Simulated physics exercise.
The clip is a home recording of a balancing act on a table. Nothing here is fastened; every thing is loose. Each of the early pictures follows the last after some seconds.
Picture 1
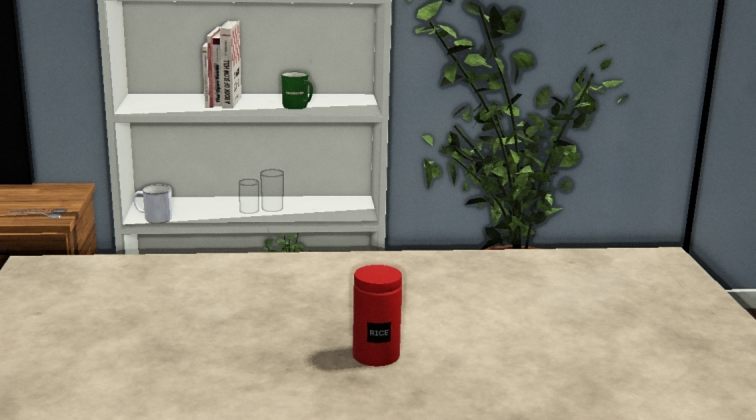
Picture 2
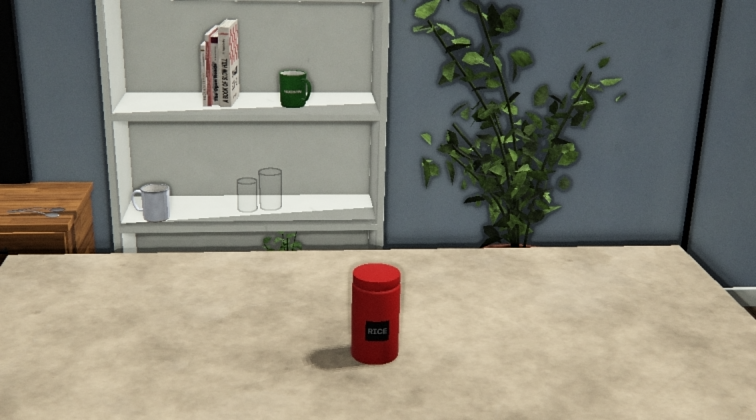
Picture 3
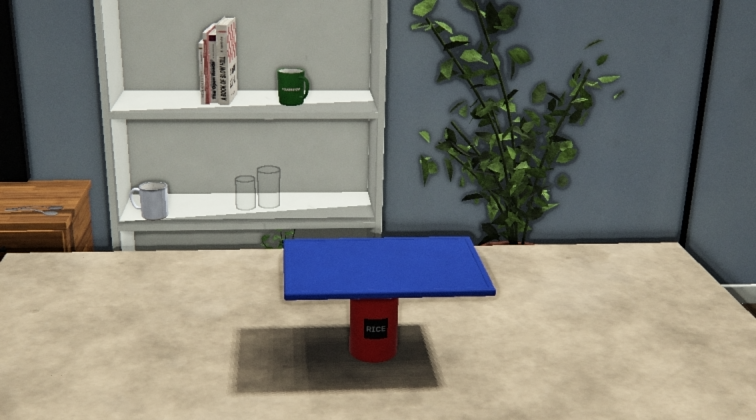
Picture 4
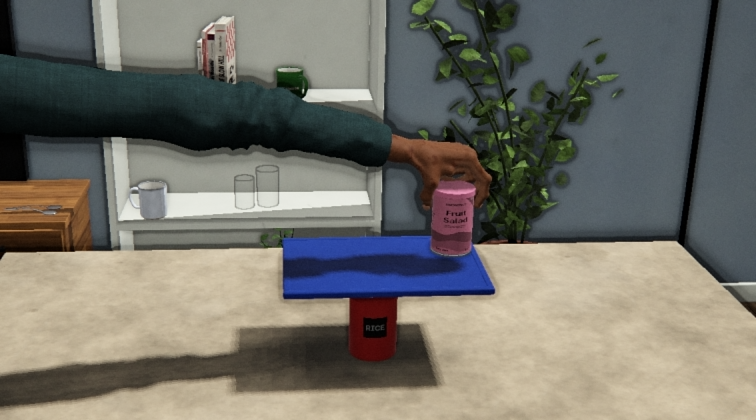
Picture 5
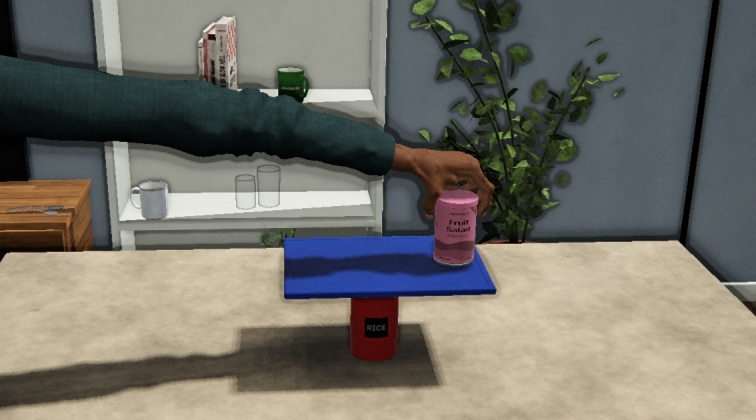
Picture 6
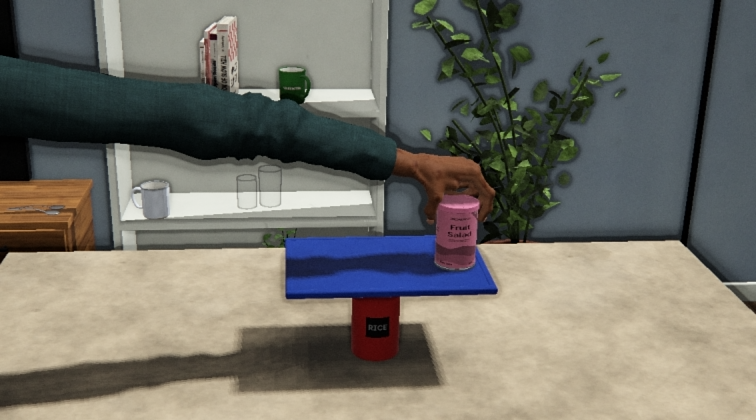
An arm in a dark green sleeve reached in from the left and lowered a pink tin onto the right side of a blue lid, which had appeared on top of a red canister.
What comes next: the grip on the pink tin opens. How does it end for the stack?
The tower does not remain standing.
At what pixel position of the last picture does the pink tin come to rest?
Look near (516, 337) in the final picture.
Then, 0.40 s past the last view, pink tin now fallen; blue lid rocked 50° from its first pose.
Then, 0.50 s past the last view, blue lid rocked 68° from its first pose.
Then, 0.70 s past the last view, blue lid rocked 62° from its first pose.
Finally, fallen, pink tin; down or leaning hard in the stack, blue lid; red jar still in place. Final places as the last picture's camera would see them, pink tin near (516, 337). The stack gives way.
